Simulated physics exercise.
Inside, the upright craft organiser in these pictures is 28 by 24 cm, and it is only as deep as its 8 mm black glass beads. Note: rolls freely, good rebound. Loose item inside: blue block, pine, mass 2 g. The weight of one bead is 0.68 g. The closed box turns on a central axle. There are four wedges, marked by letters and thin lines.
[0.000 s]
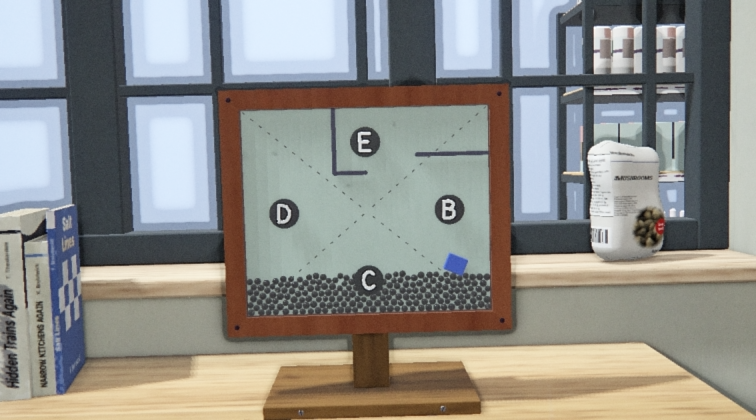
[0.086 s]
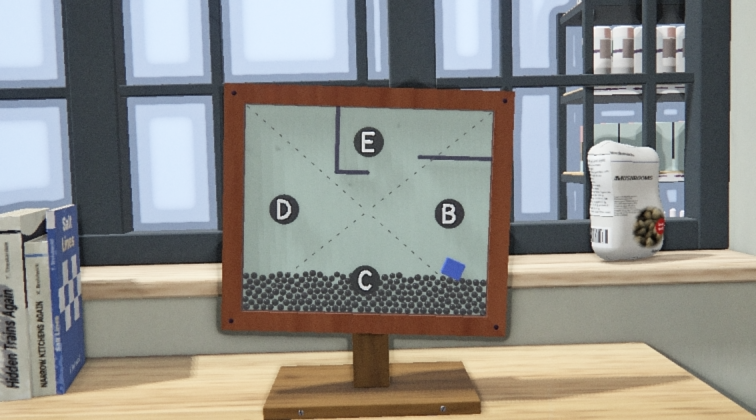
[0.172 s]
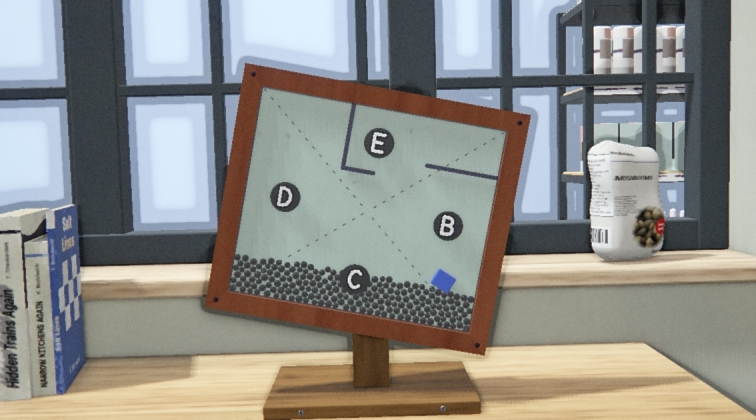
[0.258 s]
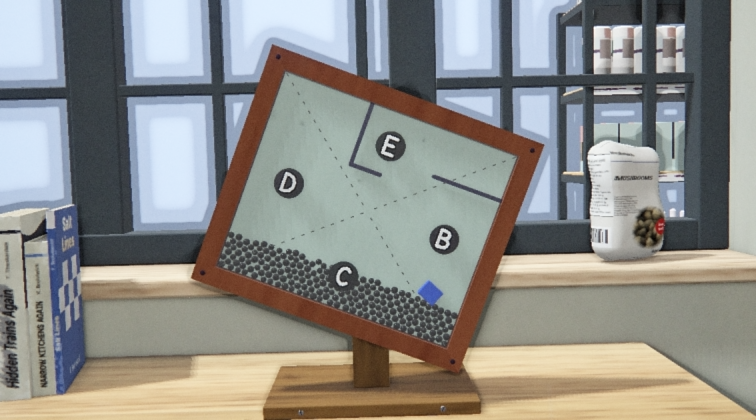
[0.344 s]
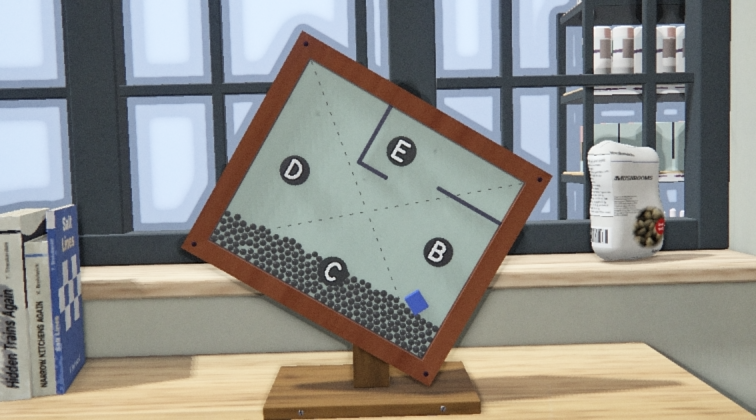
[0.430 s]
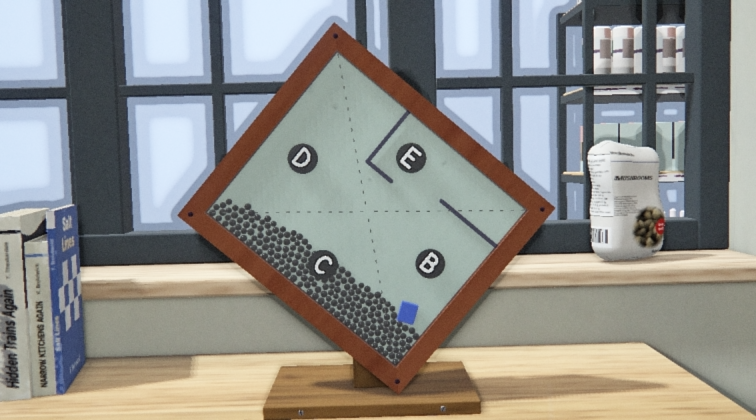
On a wooden counter by a window, a framed box holding black beads and a blue block turned steadily clockwise on its stand, and the beads settled into a slope down to the right.
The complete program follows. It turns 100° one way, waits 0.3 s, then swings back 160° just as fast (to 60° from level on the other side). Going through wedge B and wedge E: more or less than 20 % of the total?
B less, E less than 20 %.
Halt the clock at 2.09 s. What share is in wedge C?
About 35 % of the load.
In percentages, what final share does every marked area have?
Wedge B: 0; wedge C: 50; wedge D: 50; wedge E: 0.
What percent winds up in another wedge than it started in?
Something near 50 per cent end up elsewhere.
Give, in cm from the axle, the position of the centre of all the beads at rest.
It lies close to 2 centimetres right and 11 centimetres below.
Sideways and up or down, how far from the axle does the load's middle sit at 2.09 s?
Offset: Approx. 7 cm right, 8 cm below.
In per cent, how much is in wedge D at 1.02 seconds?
Some 0 per cent.
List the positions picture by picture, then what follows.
The first picture shows level; about 200 beads; beads centred (369, 293); top one (402, 274); blue block (456, 264) tilted 23°; B (449, 209), C (369, 280), D (284, 214), E (365, 142).
The second picture shows turned 3° clockwise; beads centred (365, 293); top one (313, 273).
The third picture shows turned 12° clockwise; beads centred (352, 292); top one (238, 257); wall ends (373, 173), (427, 166).
The fourth picture shows turned 21° clockwise; beads centred (339, 289); top one (231, 235); blue block (430, 293) tilted 44°.
The fifth picture shows turned 31° clockwise; beads centred (328, 284); top one (228, 214).
The sixth picture shows turned 41° clockwise; beads centred (322, 280); top one (229, 202); blue block (408, 313) tilted 73°; B (430, 264), C (323, 265), D (303, 159), E (411, 158).
After 1.02 s, it stands 100° clockwise; the beads' middle is 5 cm left of and 9 cm below the centre; B 80 %, C 20 %.
After 2.09 s, it stands 20° clockwise; the beads' middle is 7 cm right of and 8 cm below the centre; B 65 %, C 35 %.
After 2.86 s, it stands 60° anticlockwise; the beads' middle is 3 cm right of and 10 cm below the centre; C 55 %, D 45 %.
All still by 3.5 s, it stands 60° anticlockwise; B 0 %, C 50 %, D 50 %, E 0 %.
